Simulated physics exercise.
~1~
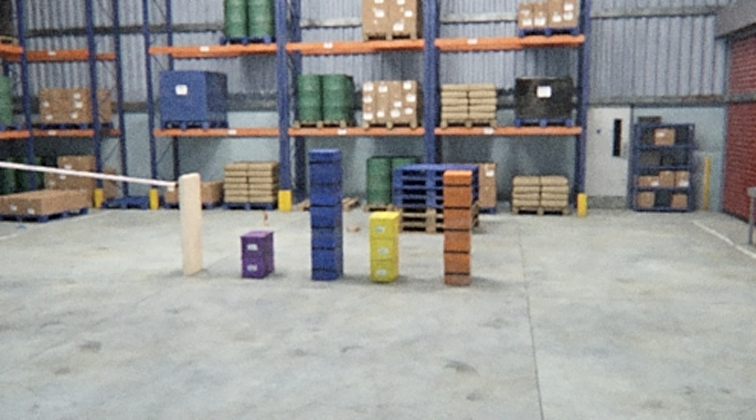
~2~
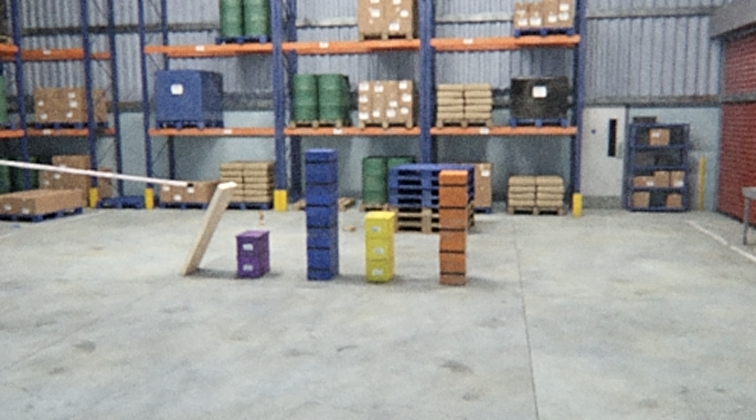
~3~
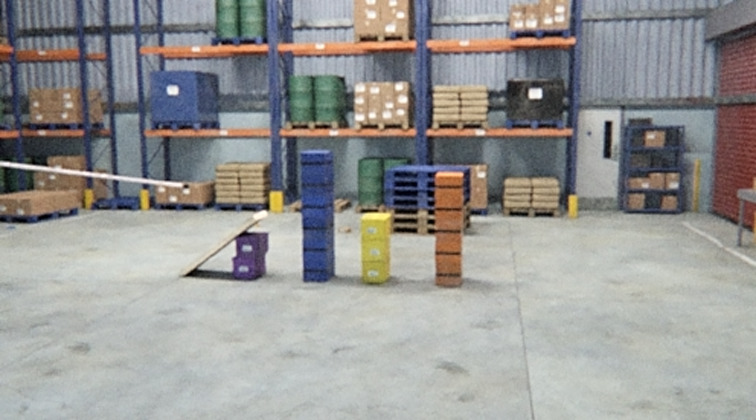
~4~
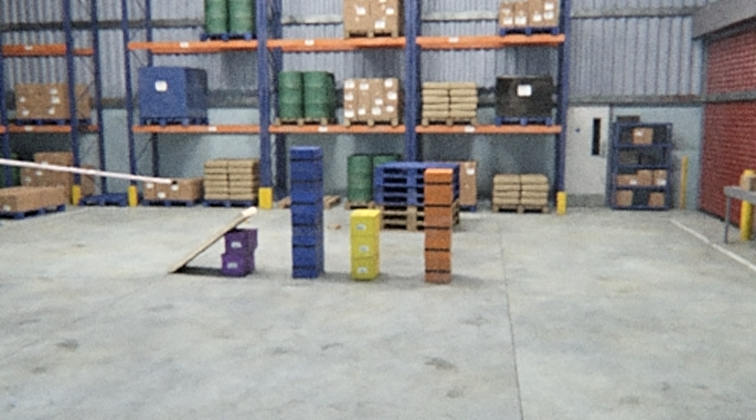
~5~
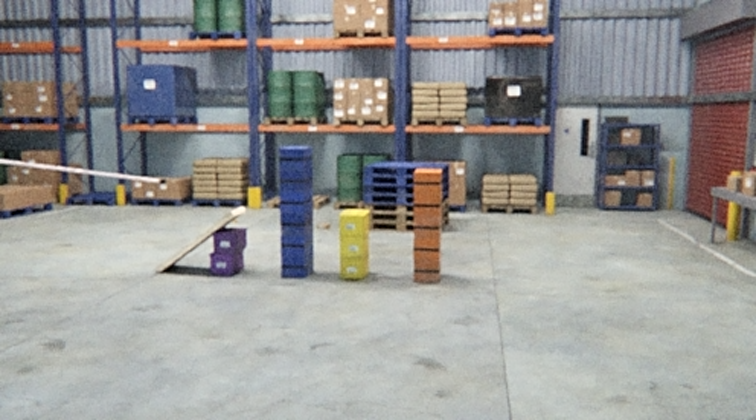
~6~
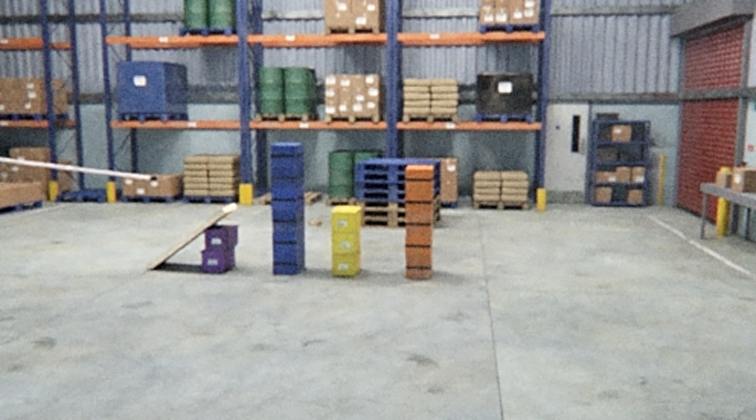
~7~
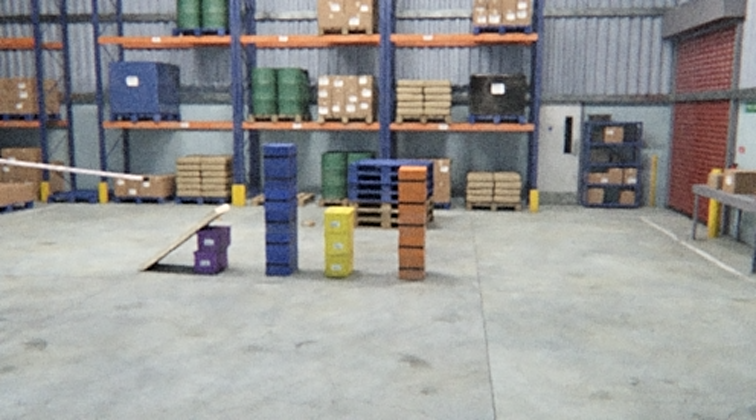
In a warehouse, a pushed board tips right onto the purple totes, and every stack stays standing.
